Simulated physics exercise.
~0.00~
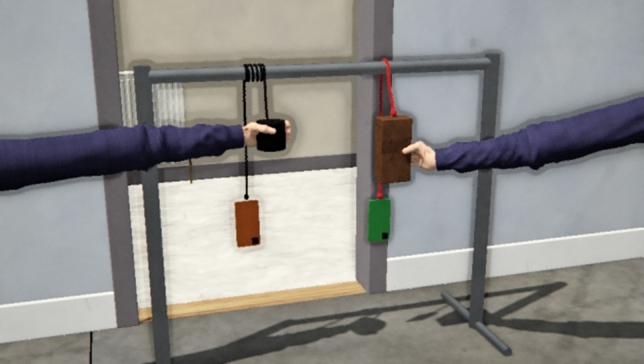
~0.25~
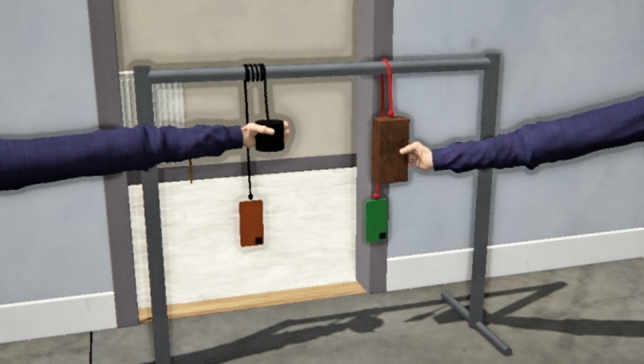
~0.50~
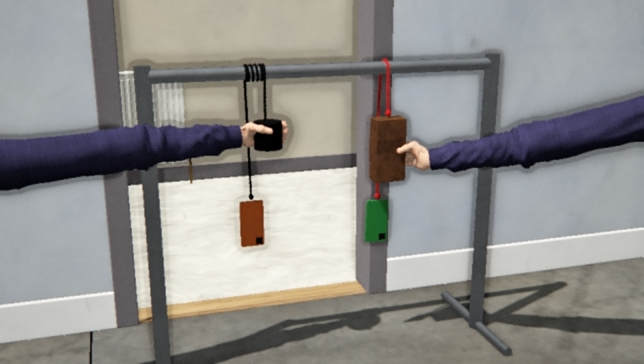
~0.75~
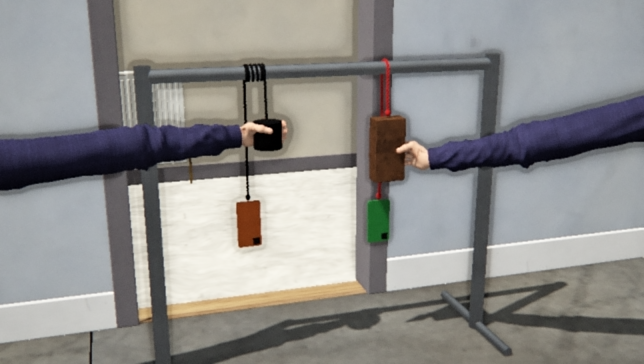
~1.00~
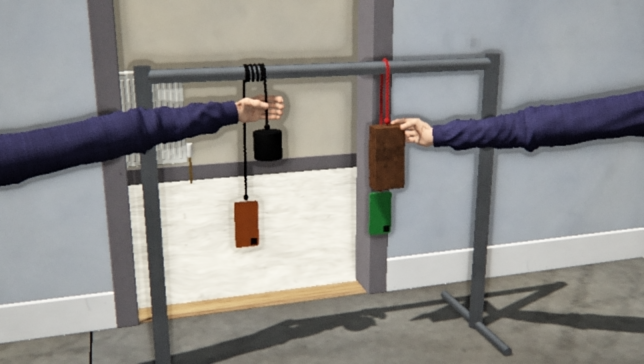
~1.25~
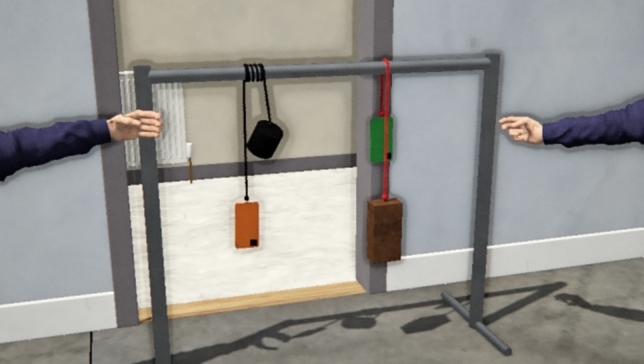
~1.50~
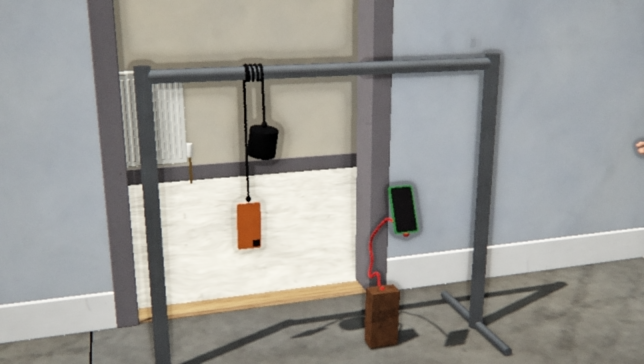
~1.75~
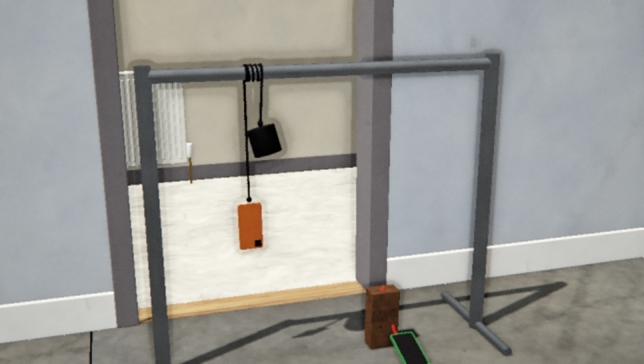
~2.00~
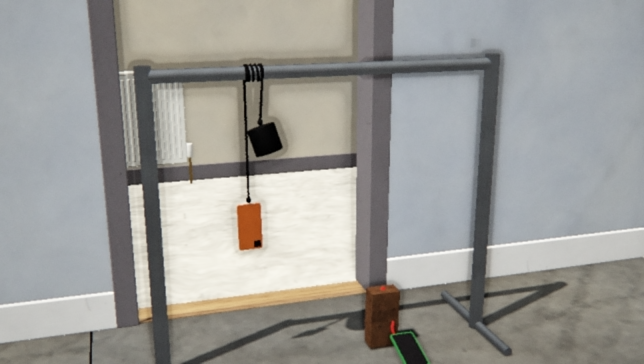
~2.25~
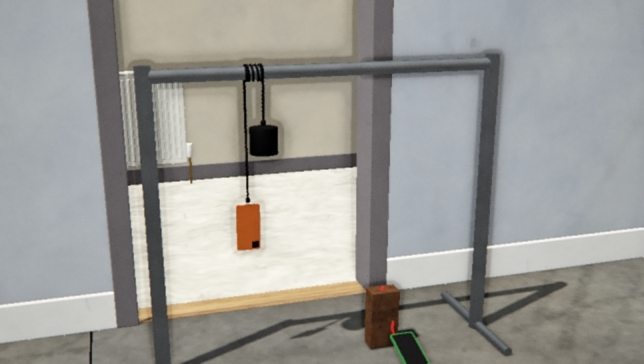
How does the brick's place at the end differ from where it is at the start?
At the start the brick is held up just below the rail on the right. At the end it rests on the floor below, slightly to the left of where it began.
